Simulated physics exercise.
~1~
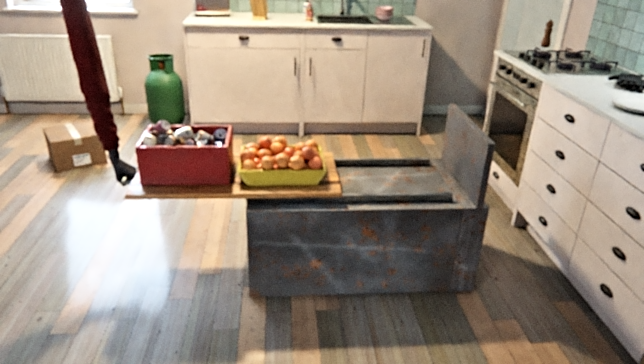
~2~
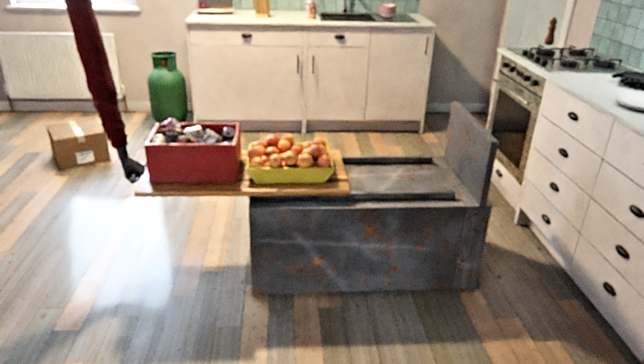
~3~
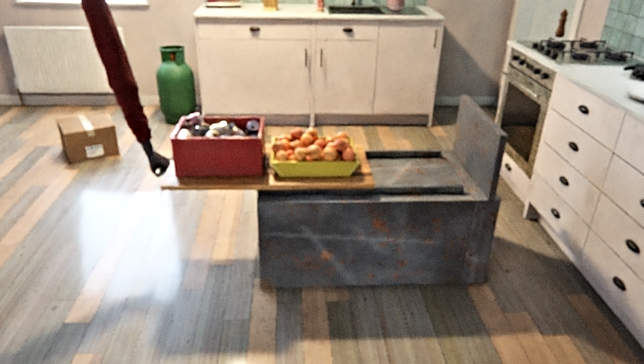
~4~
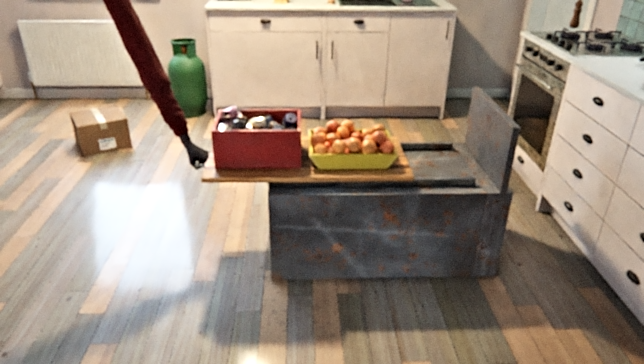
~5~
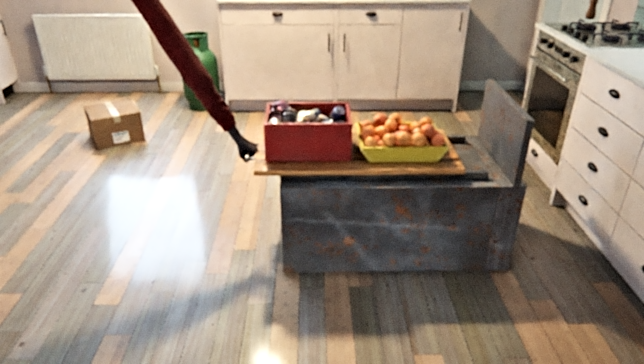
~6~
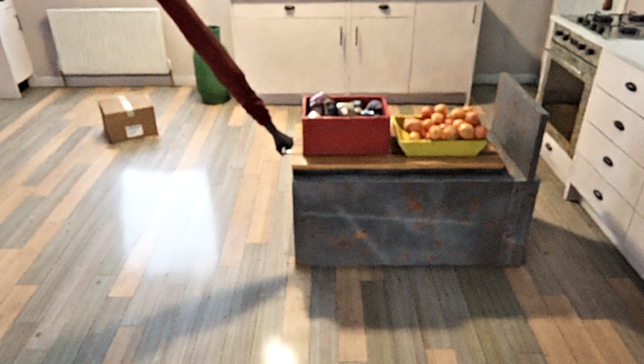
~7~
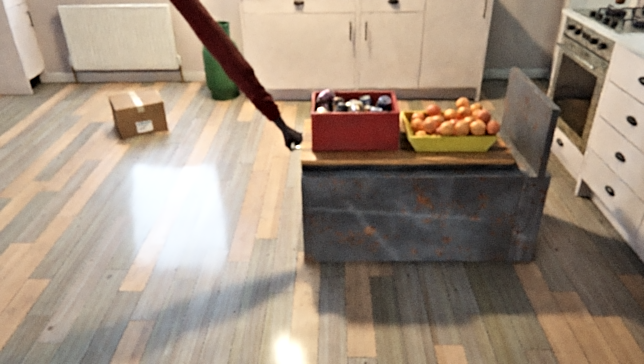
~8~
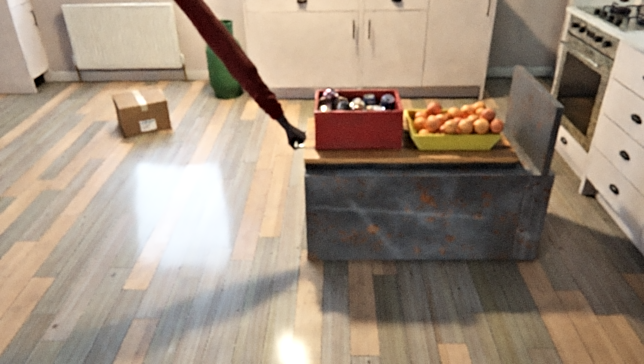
A dark hand in a red sleeve slides the shelf of cans and oranges right until it stops.
